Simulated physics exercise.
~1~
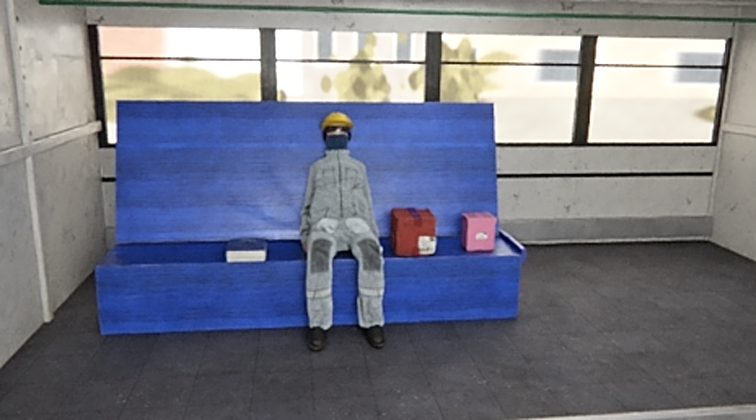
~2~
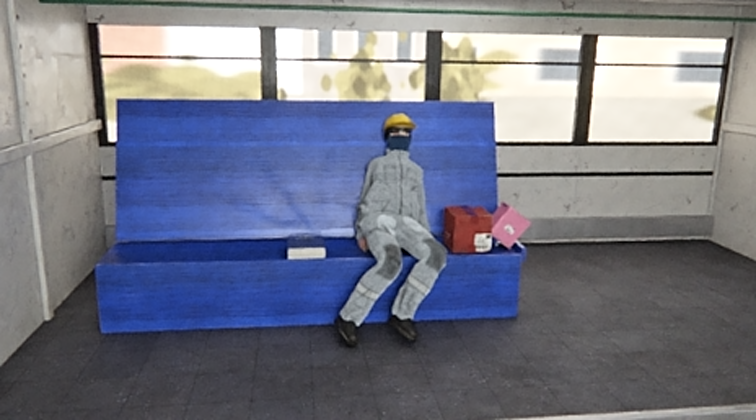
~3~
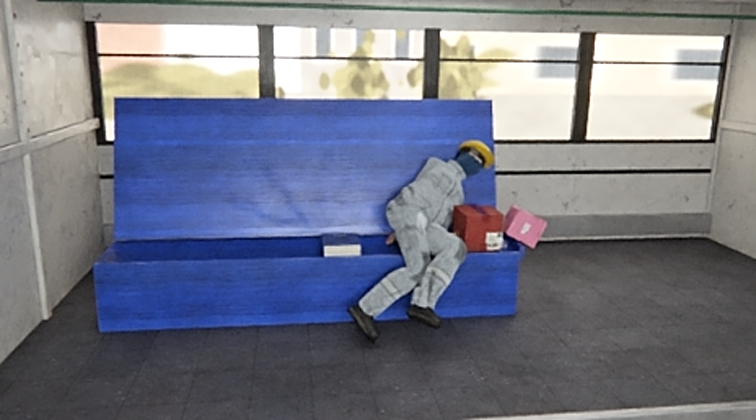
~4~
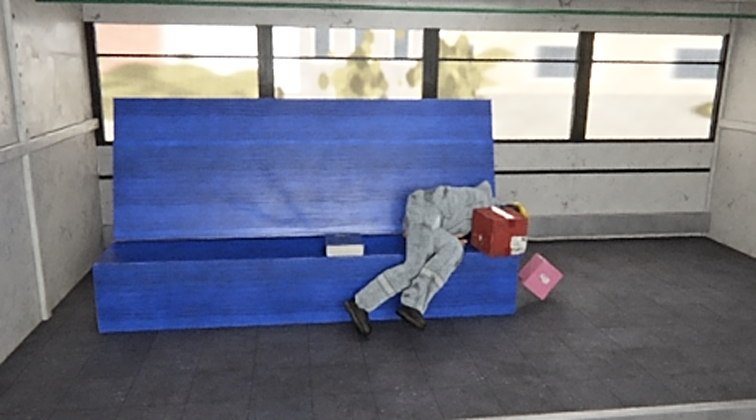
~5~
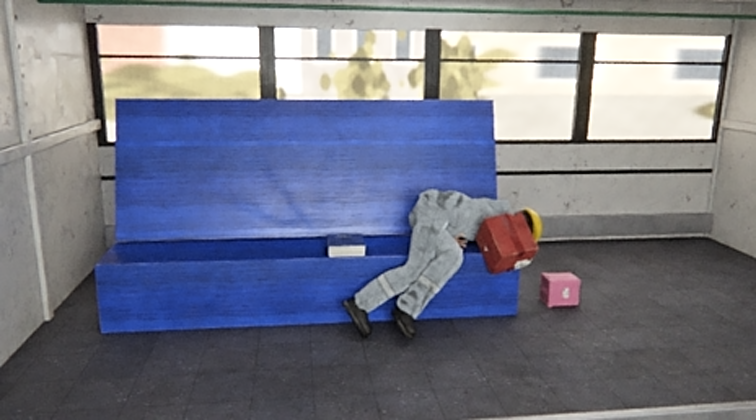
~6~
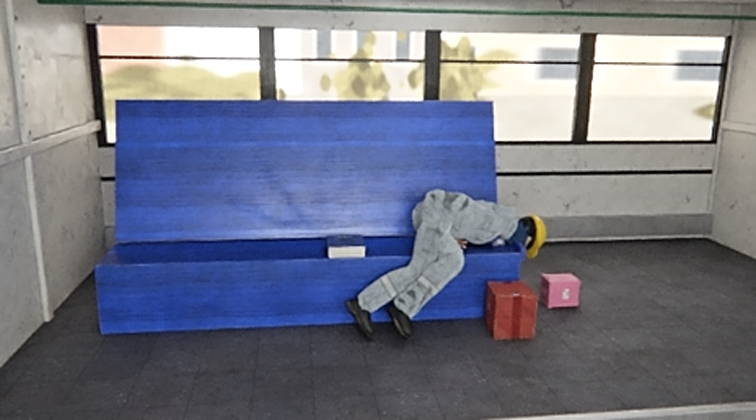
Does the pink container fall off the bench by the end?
Yes, the pink container tips over the right end of the bench and ends up on the floor.
The video shows a limp figure in a yellow helmet sliding right along a blue bench and toppling over its end, hips still on the seat. A pink container and then a red one drop to the floor, while a small flat item slides but stays on.
